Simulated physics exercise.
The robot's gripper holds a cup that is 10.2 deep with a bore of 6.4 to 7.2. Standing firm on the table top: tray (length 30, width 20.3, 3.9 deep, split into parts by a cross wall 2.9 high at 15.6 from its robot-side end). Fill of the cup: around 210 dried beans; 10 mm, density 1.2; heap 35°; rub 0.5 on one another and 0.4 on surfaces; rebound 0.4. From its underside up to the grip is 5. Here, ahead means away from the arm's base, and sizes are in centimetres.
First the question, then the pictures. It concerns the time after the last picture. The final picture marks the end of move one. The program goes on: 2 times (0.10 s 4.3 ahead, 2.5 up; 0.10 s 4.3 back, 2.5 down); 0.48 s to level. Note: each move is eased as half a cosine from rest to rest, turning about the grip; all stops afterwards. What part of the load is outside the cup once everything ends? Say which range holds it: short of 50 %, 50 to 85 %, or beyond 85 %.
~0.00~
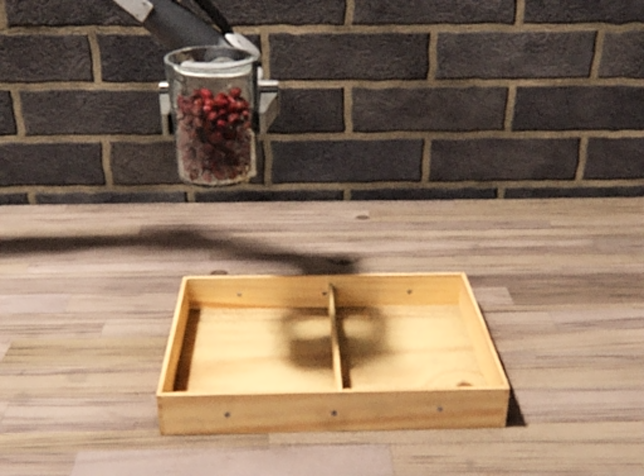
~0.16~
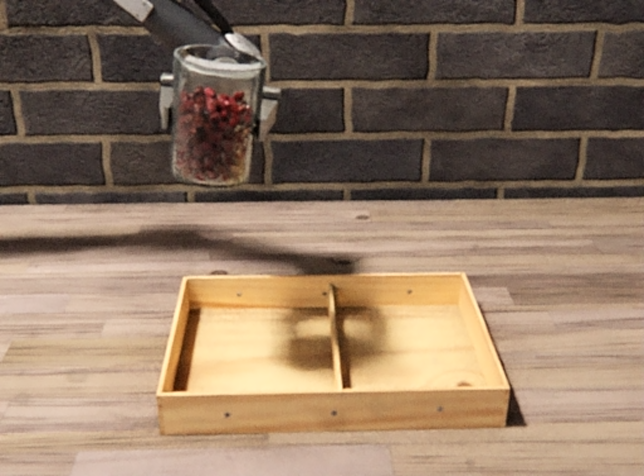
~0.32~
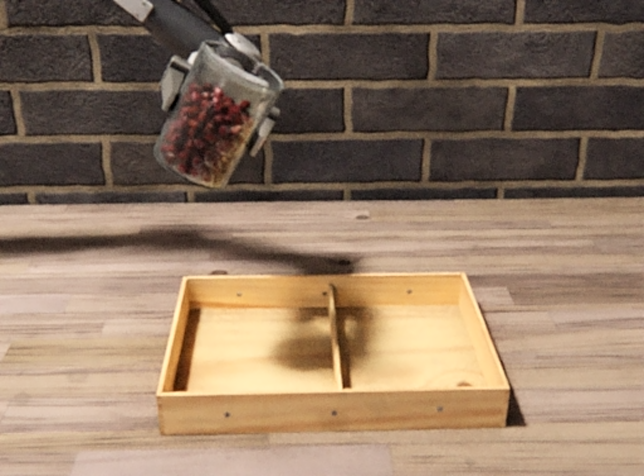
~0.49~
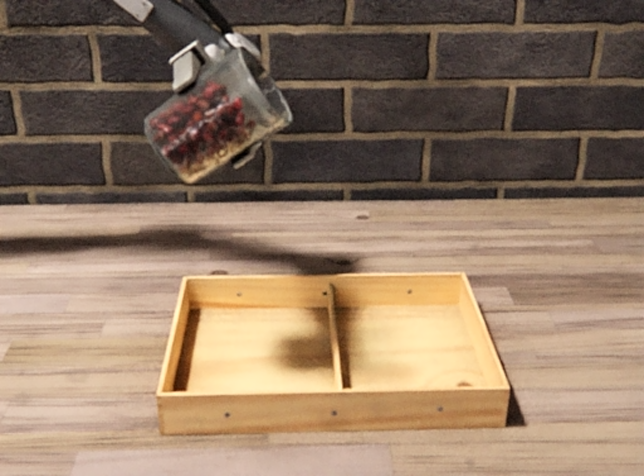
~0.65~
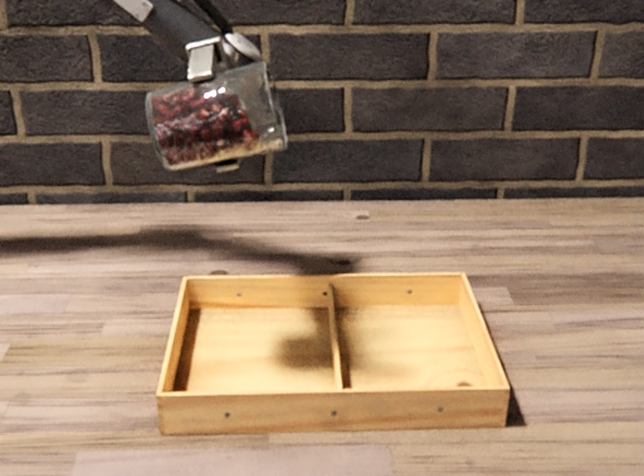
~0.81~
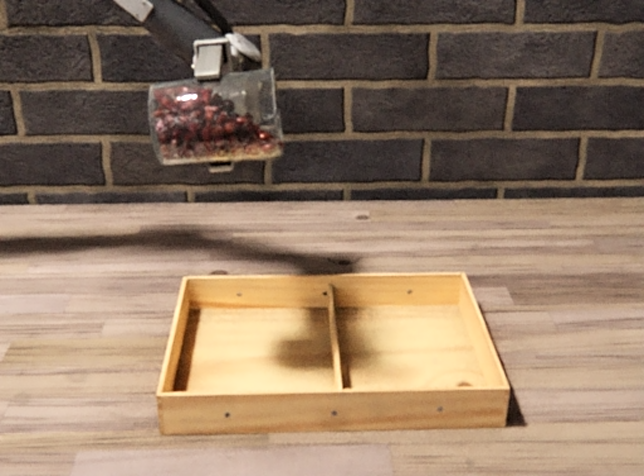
The range beyond 85 % holds it.
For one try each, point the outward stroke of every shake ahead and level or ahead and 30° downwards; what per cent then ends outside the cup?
Estimates, in order: 85 % then 40 %.
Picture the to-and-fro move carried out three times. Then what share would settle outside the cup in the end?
Then roughly 100 percent.
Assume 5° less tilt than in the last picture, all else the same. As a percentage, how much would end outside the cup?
Expected: Around 95 %.
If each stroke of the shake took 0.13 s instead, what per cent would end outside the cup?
Estimate for that case: 85 %.
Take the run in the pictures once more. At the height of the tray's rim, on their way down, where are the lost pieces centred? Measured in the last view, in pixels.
They come through centred close to (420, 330).
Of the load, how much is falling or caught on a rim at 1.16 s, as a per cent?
4 per cent.
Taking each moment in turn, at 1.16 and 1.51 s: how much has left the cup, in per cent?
Estimates in order: Close to 95, close to 100.
By 1.16 s, tilted 85° forward, highest piece 25 above the table; 189 in the far-side part, 10 in the cup, 3 in the robot-side part, 8 in flight or on a rim.
By 1.51 s, tilted 25° forward, highest piece 28 above the table; 202 in the far-side part, 6 in the robot-side part, 1 in the cup, 1 on the table or floor.
By 1.89 s, level, highest piece 21 above the table; 202 in the far-side part, 6 in the robot-side part, 1 in the cup, 1 on the table or floor.
By 2.94 s, level, highest piece 21 above the table; 202 in the far-side part, 6 in the robot-side part, 1 in the cup, 1 on the table or floor.
Final count, 202 in the far-side part, 6 in the robot-side part, 1 in the cup, 1 on the table or floor. That is 100 % outside the cup.
